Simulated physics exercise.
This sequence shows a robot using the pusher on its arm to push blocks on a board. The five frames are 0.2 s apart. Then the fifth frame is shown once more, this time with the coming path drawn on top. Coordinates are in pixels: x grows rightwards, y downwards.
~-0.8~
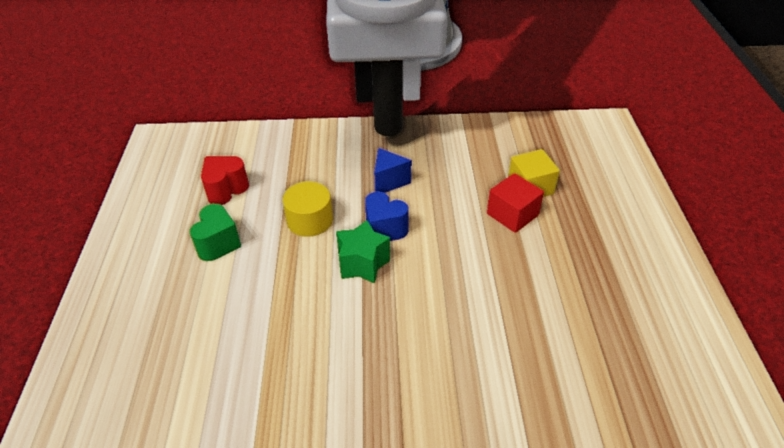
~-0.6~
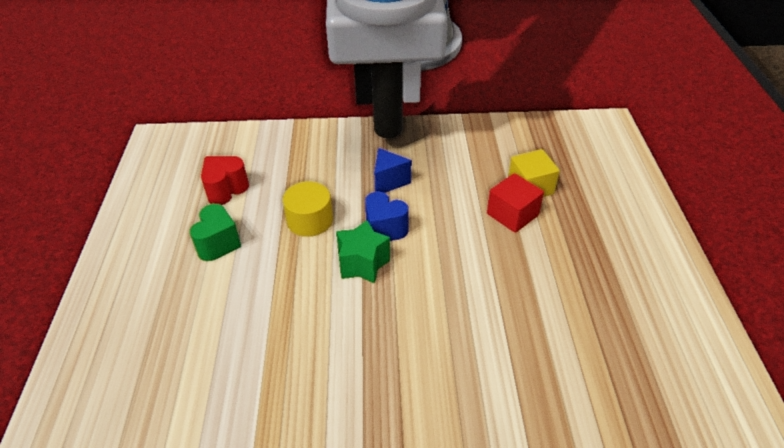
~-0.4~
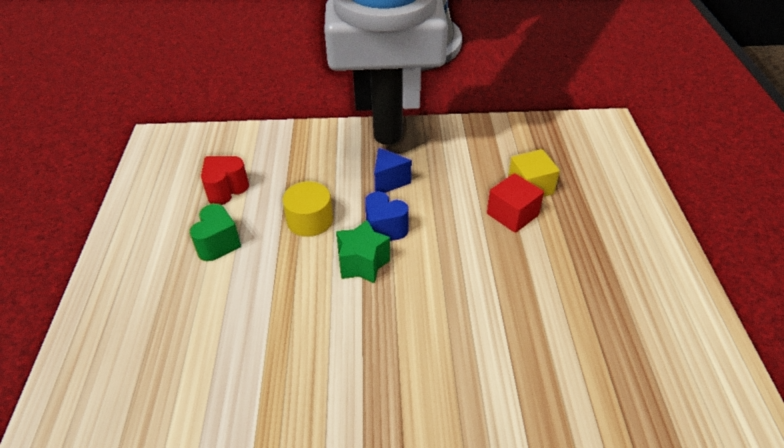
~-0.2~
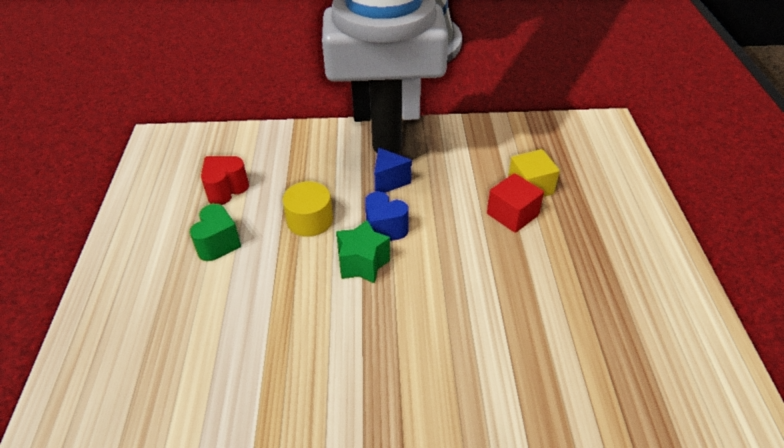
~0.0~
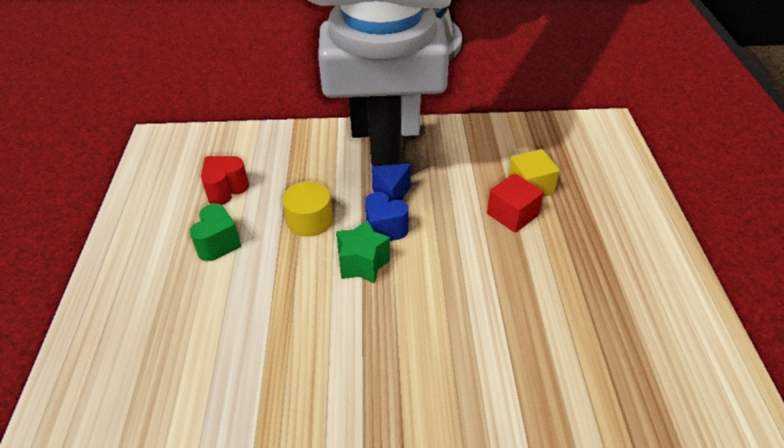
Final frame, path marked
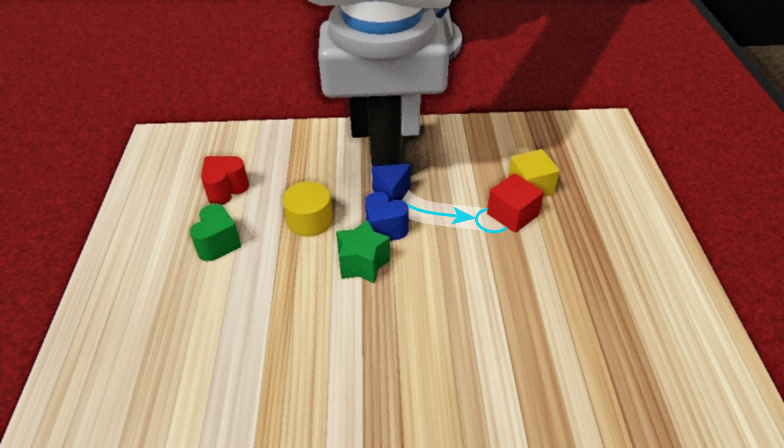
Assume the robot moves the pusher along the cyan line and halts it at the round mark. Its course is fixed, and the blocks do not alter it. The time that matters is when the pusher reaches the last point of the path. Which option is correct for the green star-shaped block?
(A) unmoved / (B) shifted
My answer is option A.
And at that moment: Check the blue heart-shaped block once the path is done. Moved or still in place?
Here's my answer: The blue heart-shaped block gets displaced.
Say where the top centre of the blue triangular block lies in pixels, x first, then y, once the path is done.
I'd guess (422, 209).
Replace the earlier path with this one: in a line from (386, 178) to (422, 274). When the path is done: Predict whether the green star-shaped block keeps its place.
The block moves away from its spot.
Path on the board, from (386, 178) over (405, 204) and (447, 215) to (493, 220).
What follows on the original path. One third of the way, pusher at (406, 190); blue heart-shaped block at (388, 217), turned 45° clockwise; blue triangular block at (413, 200).
Two thirds of the way, pusher at (448, 201); blue heart-shaped block at (388, 217), turned 45° clockwise; blue triangular block at (422, 209), turned 20° clockwise.
At the end, pusher at (495, 206); green star-shaped block in place; blue heart-shaped block at (388, 217), turned 45° clockwise; blue triangular block at (422, 209), turned 20° clockwise; red four-sided block at (538, 191).
